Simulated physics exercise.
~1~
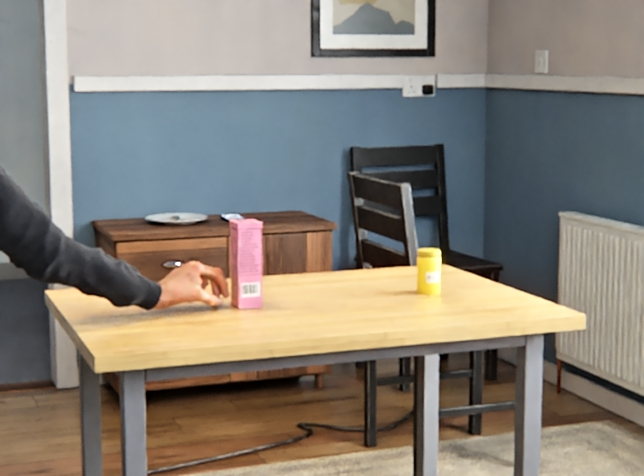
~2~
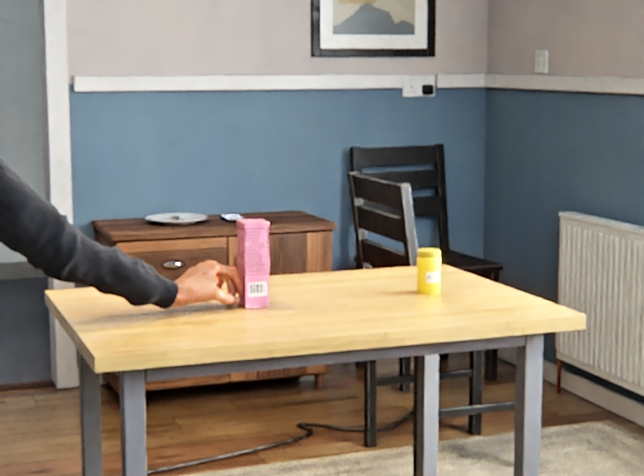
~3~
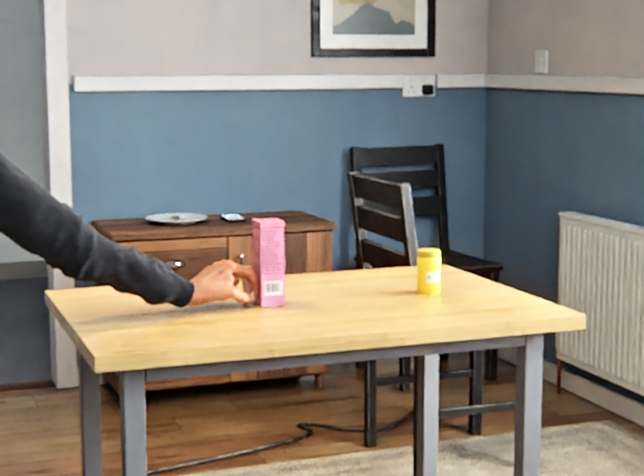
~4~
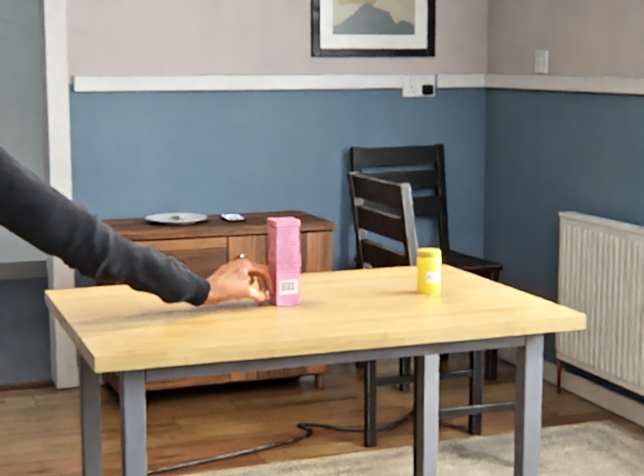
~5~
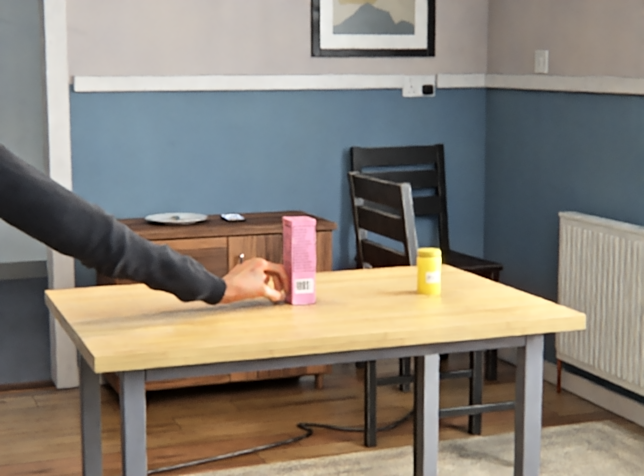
A pink carton slides right across the table as a hand pushes it, staying upright.
